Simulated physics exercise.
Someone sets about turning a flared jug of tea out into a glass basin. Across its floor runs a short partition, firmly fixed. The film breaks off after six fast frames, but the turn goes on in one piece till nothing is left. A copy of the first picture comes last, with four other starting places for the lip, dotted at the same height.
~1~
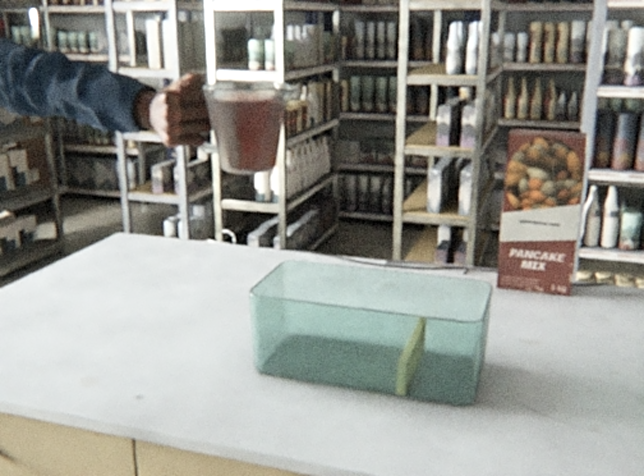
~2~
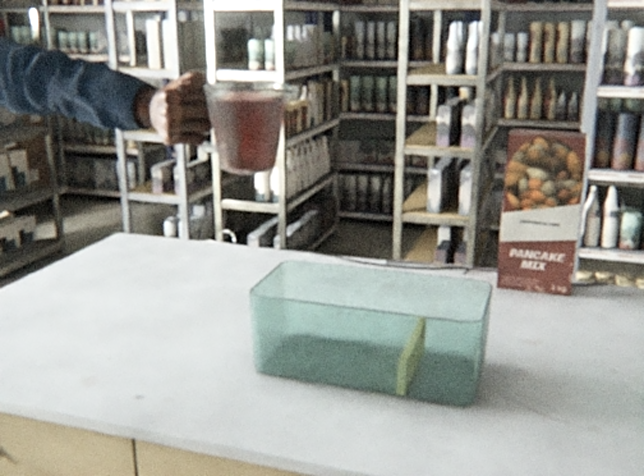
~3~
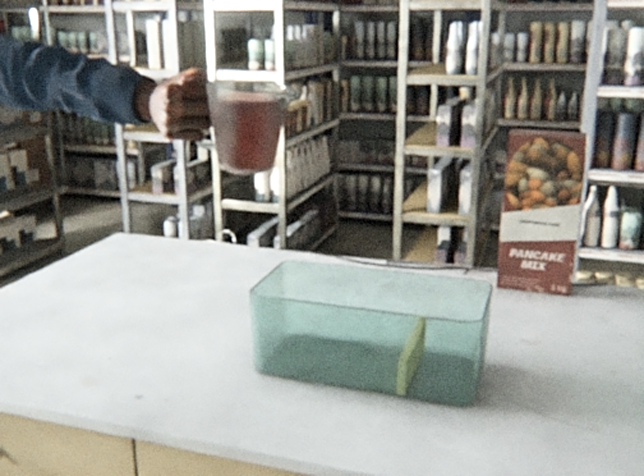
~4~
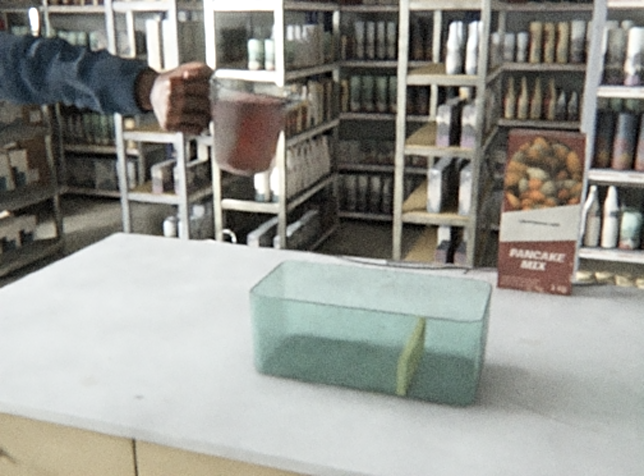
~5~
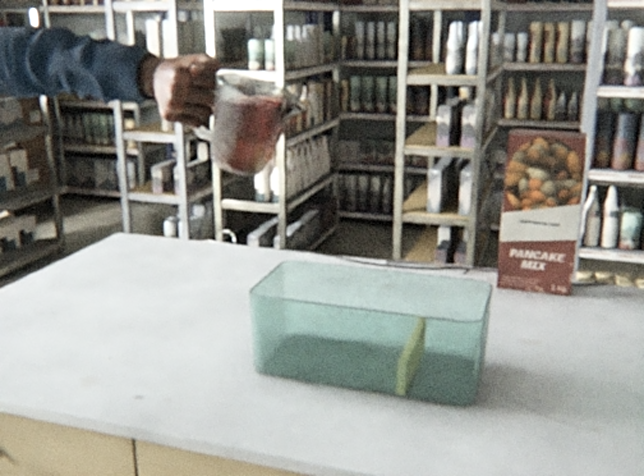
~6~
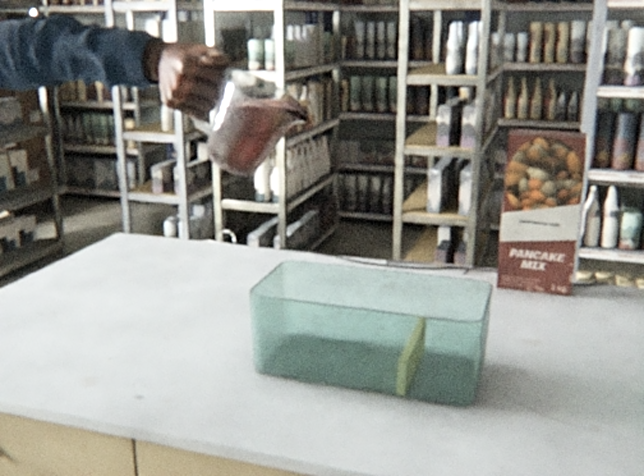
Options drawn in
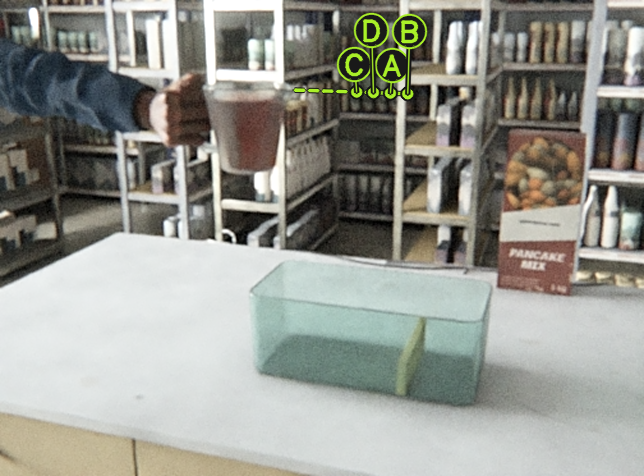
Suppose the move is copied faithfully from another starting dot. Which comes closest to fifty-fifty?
Place C does it best.
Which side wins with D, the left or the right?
More ends on the right.
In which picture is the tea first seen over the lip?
In picture 6.
On the marked copy, A at (390, 93); B at (407, 93); C at (356, 92); D at (373, 92).
With A, about 24 % ends left of the wall and 71 % right of it; 6 % is lost outside.
With B, about 24 % ends left of the wall and 74 % right of it.
With C, about 52 % ends left of the wall and 46 % right of it.
With D, about 26 % ends left of the wall and 71 % right of it; 3 % is lost outside.
